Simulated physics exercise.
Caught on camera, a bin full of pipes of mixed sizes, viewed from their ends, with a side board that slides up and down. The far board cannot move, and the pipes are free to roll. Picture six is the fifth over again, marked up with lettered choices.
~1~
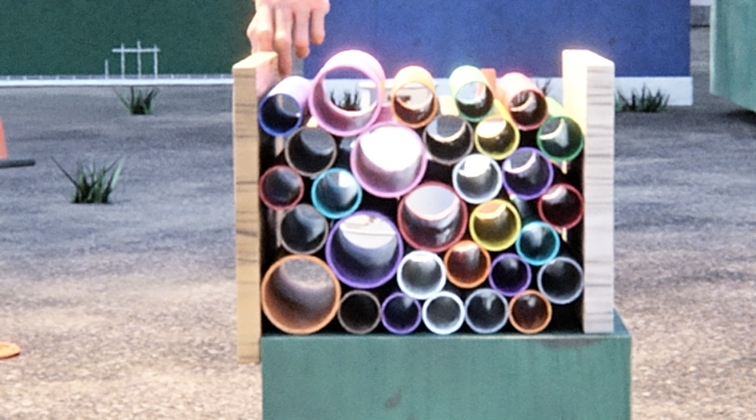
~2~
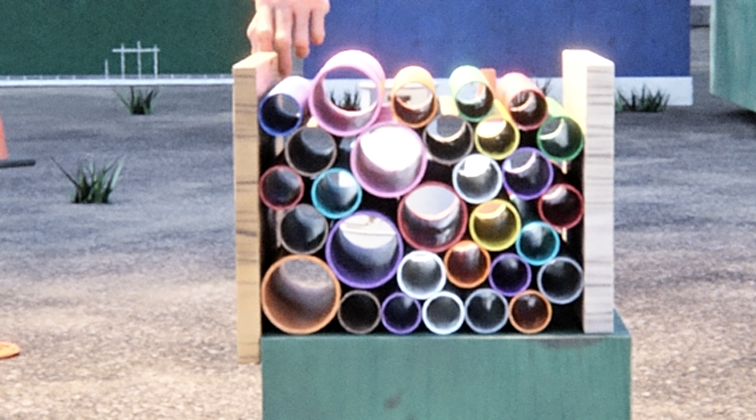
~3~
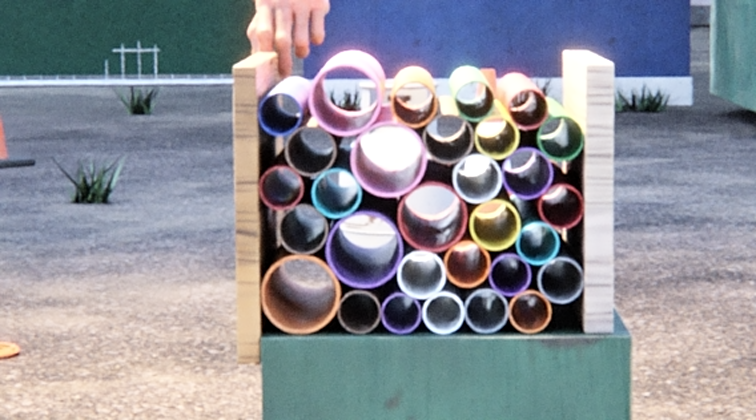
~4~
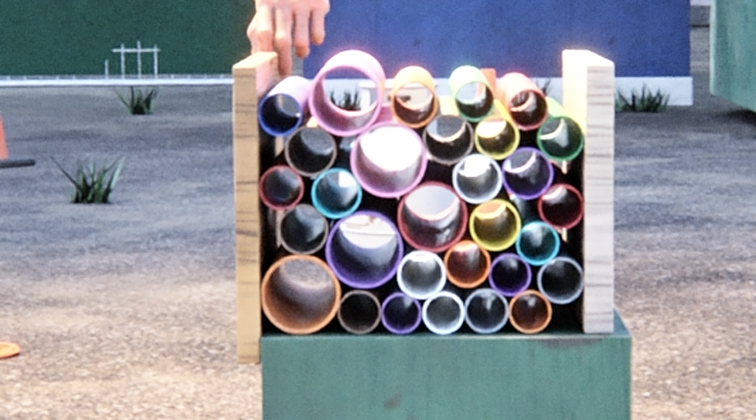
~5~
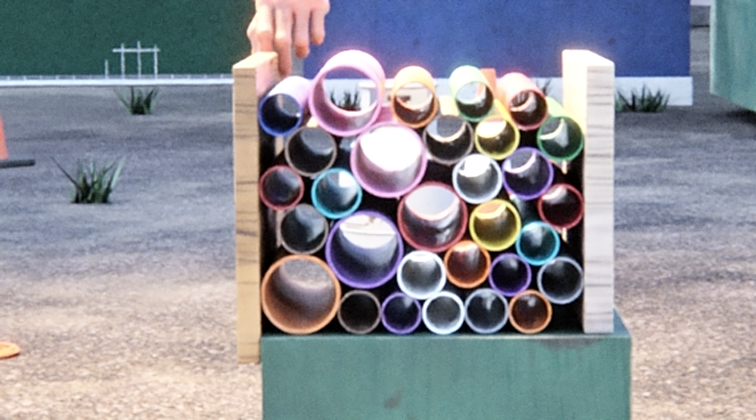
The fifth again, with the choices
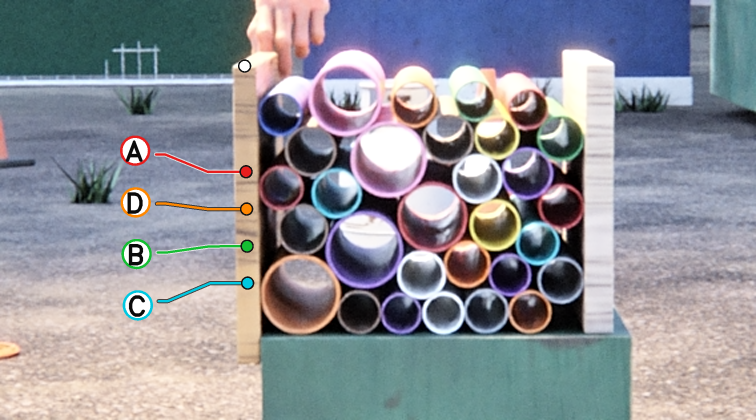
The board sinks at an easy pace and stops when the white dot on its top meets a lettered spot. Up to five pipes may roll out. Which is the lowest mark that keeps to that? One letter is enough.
At most to B.
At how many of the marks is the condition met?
Three of them.
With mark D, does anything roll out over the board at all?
Yes.
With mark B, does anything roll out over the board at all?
At B: Yes.
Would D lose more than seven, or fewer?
Fewer than seven.
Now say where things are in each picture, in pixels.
The first picture shows side board (261, 195); an orange pipe (300, 295); an orange pipe (530, 311).
The second picture shows an orange pipe (530, 311); an orange pipe (467, 264).
The third picture shows a turquoise pipe (337, 194); a purple pipe (527, 174).
The fourth picture shows a pink pipe (345, 99); side board (261, 195).
The fifth picture shows an orange pipe (300, 295); an orange pipe (530, 311); an orange pipe (467, 264).
On the marked copy, A at (246, 172); B at (247, 246); C at (247, 283); D at (246, 209); the white dot at (244, 67).
Following B. Soon after the start, top of the board (258, 148).
Later, top of the board (260, 241).
In the end, top of the board (260, 245), four out over the board.
As for the rest, A none out over the board; C more than five out over the board; D one out over the board.
